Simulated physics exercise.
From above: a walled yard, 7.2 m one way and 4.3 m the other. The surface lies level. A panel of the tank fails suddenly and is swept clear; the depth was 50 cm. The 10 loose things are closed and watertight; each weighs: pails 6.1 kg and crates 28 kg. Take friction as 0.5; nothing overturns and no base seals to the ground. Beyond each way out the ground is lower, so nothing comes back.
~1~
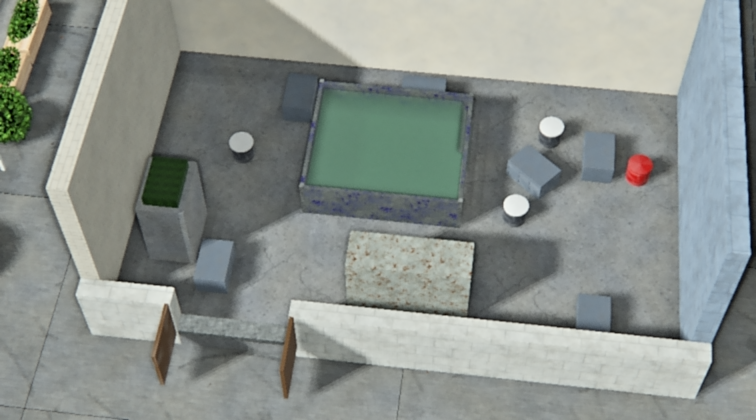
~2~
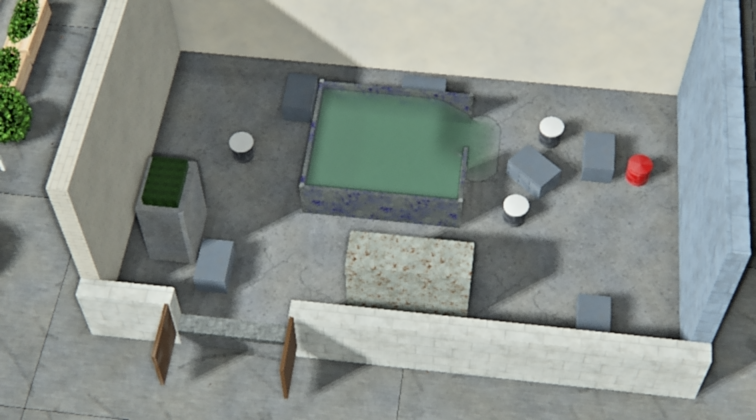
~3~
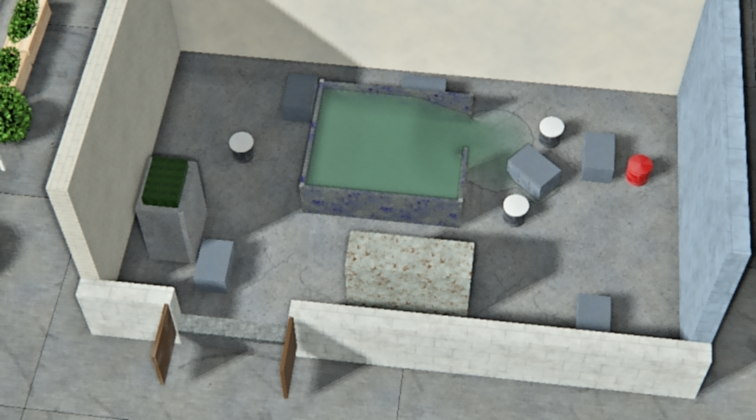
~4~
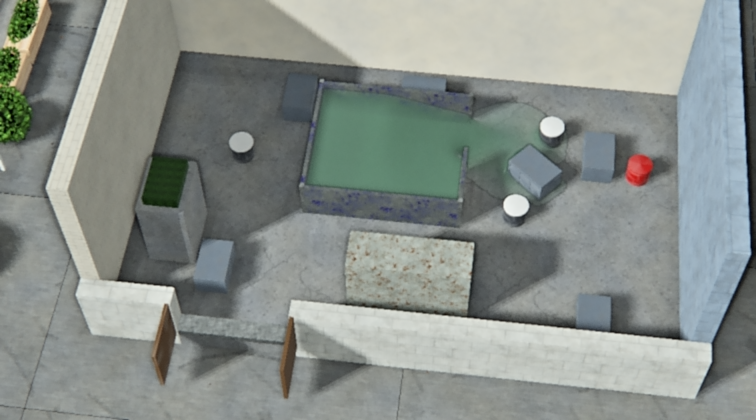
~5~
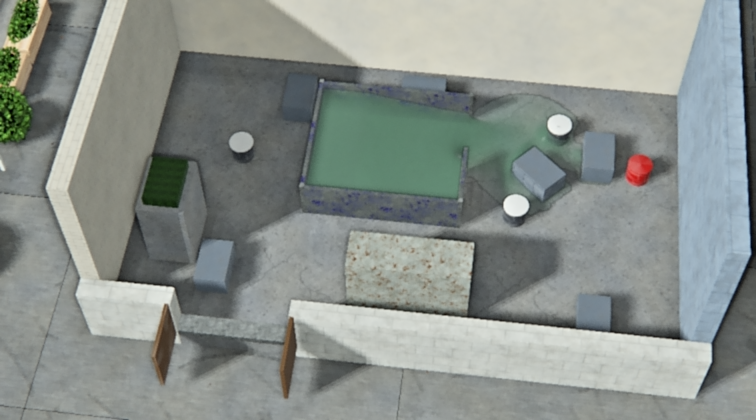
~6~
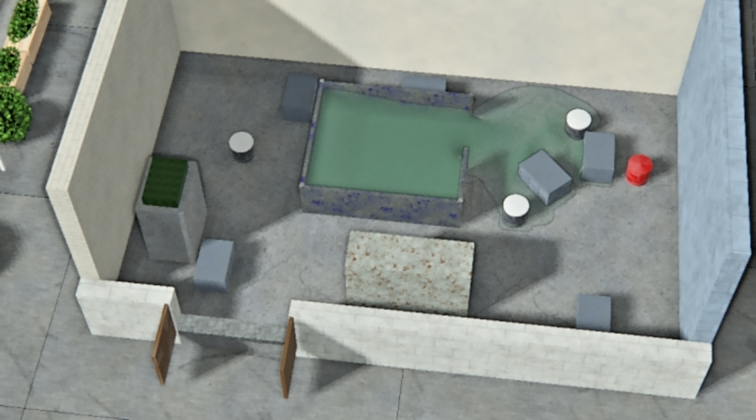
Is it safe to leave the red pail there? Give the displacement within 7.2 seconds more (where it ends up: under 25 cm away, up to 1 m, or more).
The red pail ends far away.
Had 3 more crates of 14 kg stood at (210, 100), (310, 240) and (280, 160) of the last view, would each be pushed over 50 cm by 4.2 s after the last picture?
In turn: Less, less, less.
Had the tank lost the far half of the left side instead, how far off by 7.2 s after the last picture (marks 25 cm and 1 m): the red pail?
Then the red pail barely shifts.
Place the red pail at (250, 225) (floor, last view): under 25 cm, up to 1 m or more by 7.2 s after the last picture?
It holds its place.
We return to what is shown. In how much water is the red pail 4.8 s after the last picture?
Roughly 11 cm.
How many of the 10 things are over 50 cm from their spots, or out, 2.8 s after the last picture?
4 of them.
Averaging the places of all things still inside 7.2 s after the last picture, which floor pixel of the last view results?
At about (430, 223).
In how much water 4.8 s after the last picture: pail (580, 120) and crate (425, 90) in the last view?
Roughly 16 and 4 cm.
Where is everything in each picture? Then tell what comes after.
The first frame shows the red pail at (641, 164), on the bottom; 3.4 m2 under water; 0 of 10 have shifted.
The second frame shows the red pail at (641, 164) rests on the ground; water covers 3.8 m2; 0 of 10 have shifted.
The third frame shows the red pail at (641, 164) rests on the ground; 4.4 m2 under water; 0 of 10 have shifted.
The fourth frame shows the red pail at (641, 164) rests on the ground; 4.8 m2 under water; 0 of 10 have shifted.
The fifth frame shows the red pail at (641, 164) rests on the ground; water covers 5.4 m2; 2 of 10 have shifted.
The sixth frame shows the red pail at (641, 164), on the bottom; water covers 6.1 m2; 2 of 10 have shifted.
Then, 0.9 s after the last picture the red pail is near (656, 168), 0.2 m from its start, aground; 0 of 10 are out; 1 afloat.
Then, 2.8 s after the last picture the red pail is near (646, 291), 2.0 m from its start, afloat; 0 of 10 are out; 2 afloat.
Then, 4.8 s after the last picture the red pail is near (503, 322), 3.1 m from its start, afloat; 0 of 10 are out; 3 afloat.
Then, 7.2 s after the last picture the red pail is near (473, 320), 3.3 m from its start, afloat; 0 of 10 are out; 3 afloat.
